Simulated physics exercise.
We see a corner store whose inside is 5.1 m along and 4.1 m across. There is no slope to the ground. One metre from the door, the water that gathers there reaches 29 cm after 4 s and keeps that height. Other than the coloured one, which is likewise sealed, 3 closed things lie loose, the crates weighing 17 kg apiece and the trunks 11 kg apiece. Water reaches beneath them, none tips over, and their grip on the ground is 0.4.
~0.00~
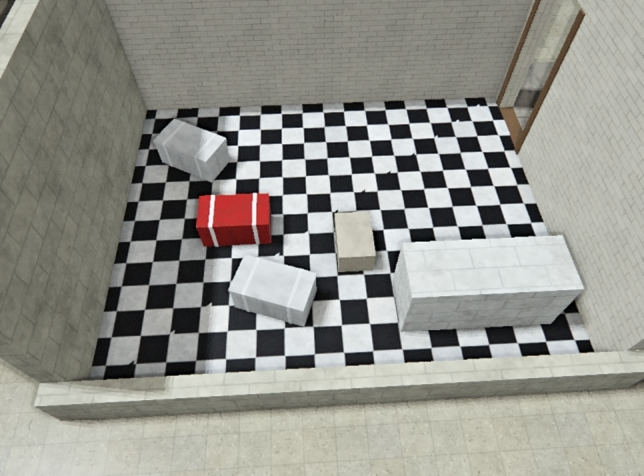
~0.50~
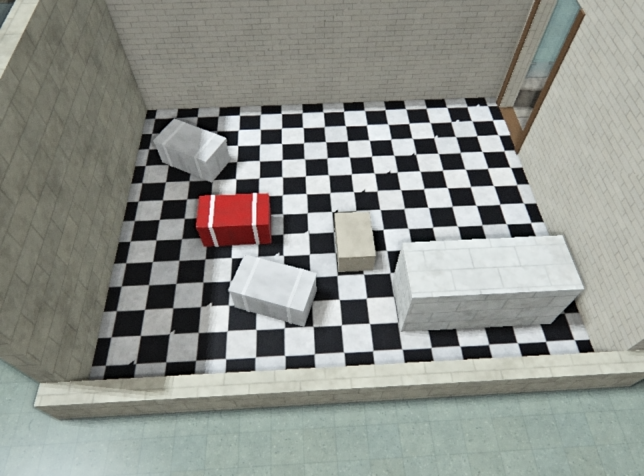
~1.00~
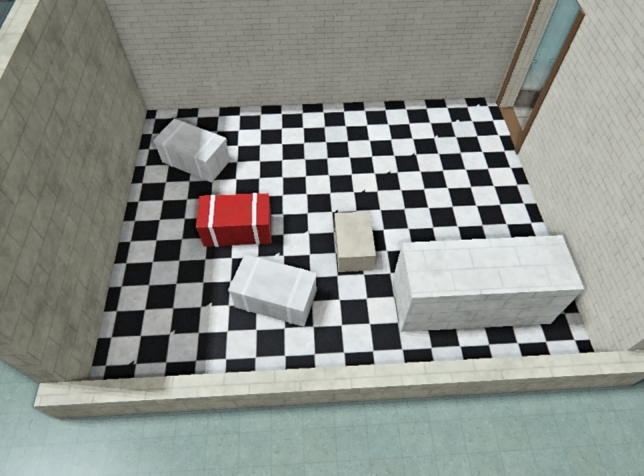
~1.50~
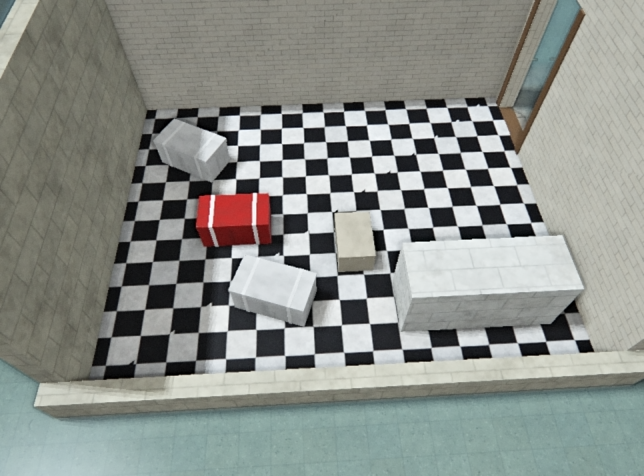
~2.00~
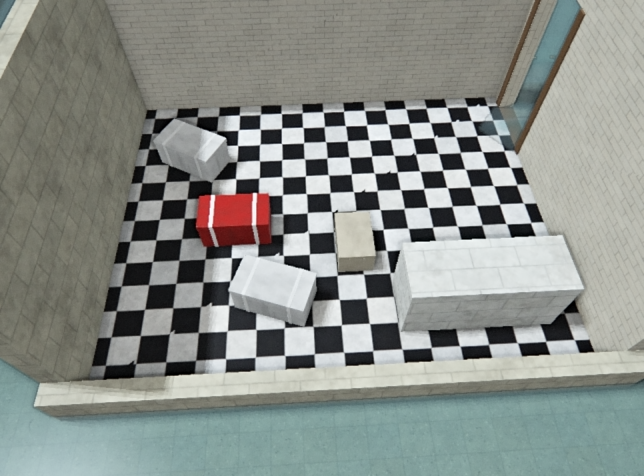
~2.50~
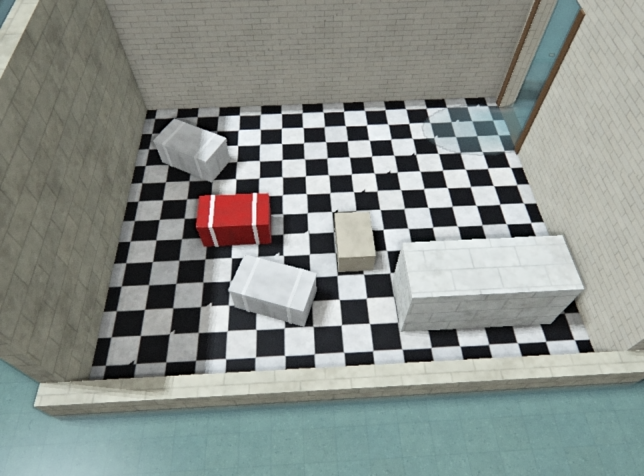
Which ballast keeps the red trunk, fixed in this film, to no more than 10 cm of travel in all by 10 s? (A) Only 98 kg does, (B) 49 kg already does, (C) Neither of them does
49 kg already does (B).
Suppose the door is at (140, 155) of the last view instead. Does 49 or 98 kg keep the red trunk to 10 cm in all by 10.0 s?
Then the lighter mass works.
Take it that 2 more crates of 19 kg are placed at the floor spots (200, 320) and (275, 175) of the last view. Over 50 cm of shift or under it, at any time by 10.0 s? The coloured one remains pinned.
In that order: Less, more.
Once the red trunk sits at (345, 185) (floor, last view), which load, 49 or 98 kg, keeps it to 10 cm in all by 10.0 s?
Note: Both OK.
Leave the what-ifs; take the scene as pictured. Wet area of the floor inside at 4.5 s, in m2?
Roughly 8.0 m2.
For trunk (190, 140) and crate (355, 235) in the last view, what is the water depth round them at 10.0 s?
Around 9 cm and 5 cm.
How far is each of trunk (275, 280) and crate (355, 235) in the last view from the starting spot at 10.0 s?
40 cm, 0 cm.
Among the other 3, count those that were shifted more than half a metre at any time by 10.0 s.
Count: 1.
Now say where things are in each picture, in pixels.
The red trunk at (233, 210) rests on the ground; water covers 0.0 m2; 0 of 4 have shifted, in the first picture.
The red trunk at (233, 210) rests on the ground; 0.0 m2 under water; 0 of 4 have shifted, in the second picture.
The red trunk at (233, 210), on the bottom; 0.0 m2 under water; 0 of 4 have shifted, in the third picture.
The red trunk at (233, 210) rests on the ground; water covers 0.0 m2; 0 of 4 have shifted, in the fourth picture.
The red trunk at (233, 210) rests on the ground; 0.2 m2 under water; 0 of 4 have shifted, in the fifth picture.
The red trunk at (233, 210) rests on the ground; 0.9 m2 under water; 0 of 4 have shifted, in the sixth picture.
After 3.5 s the red trunk would be 0 cm from its start with 49 kg and 0 cm from its start with 98 kg; 0 cm of water round it then.
After 4.5 s the red trunk would be 0 cm from its start with 49 kg and 0 cm from its start with 98 kg; 0 cm of water round it then.
After 7.0 s the red trunk would be 0 cm from its start with 49 kg and 0 cm from its start with 98 kg; 5 cm of water round it then.
After 10.0 s the red trunk would be 1 cm from its start with 49 kg and 0 cm from its start with 98 kg; 8 cm of water round it then.
